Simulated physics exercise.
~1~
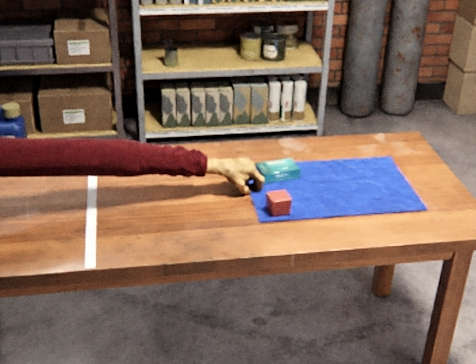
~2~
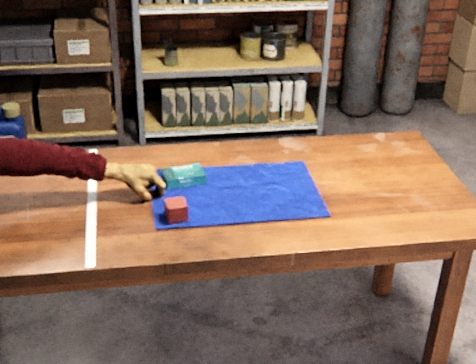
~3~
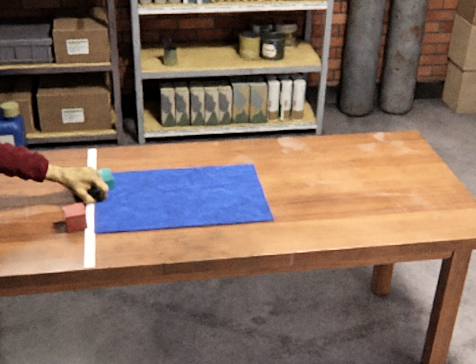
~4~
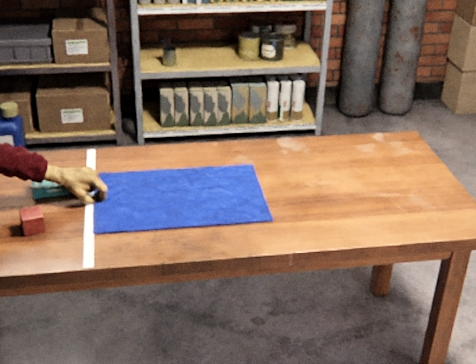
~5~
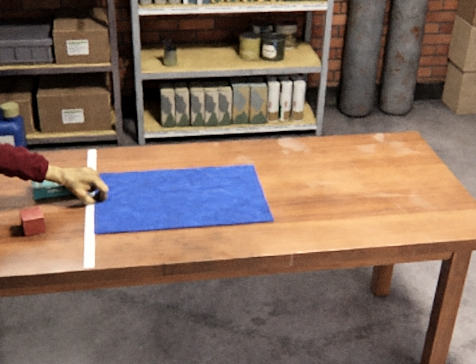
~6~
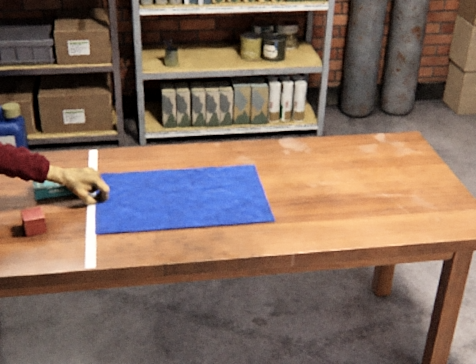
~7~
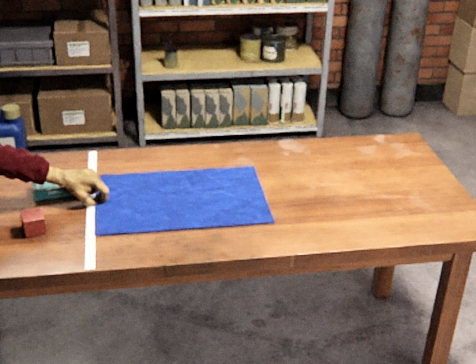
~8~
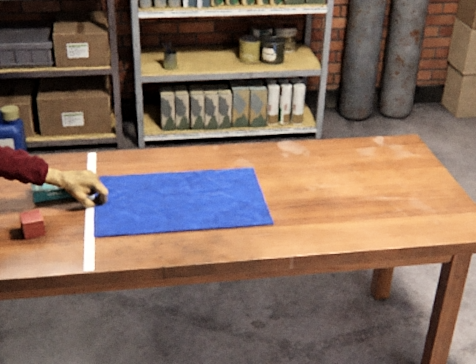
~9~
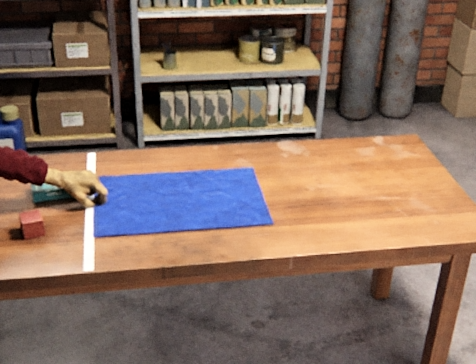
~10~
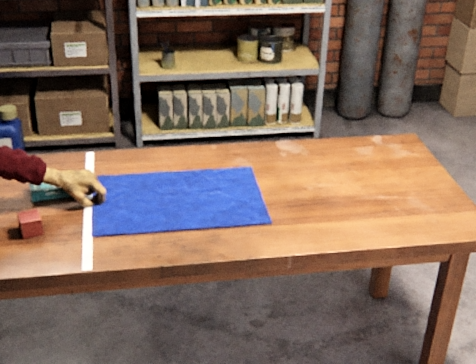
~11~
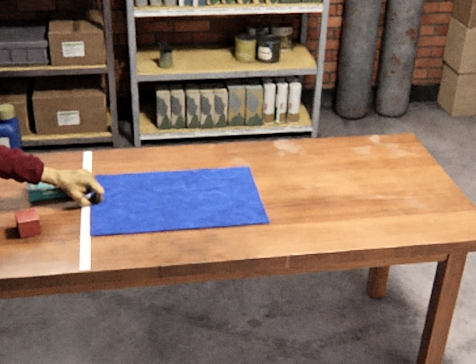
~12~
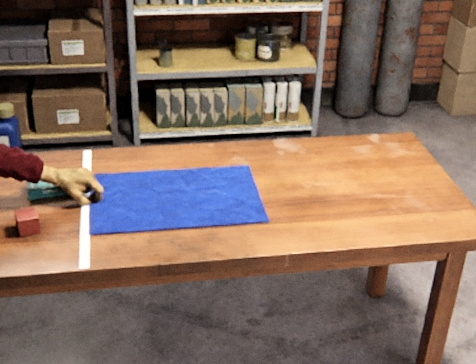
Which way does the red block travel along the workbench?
The red block travels to the left, first along with the blue cloth and then past its front edge onto the bare wood.
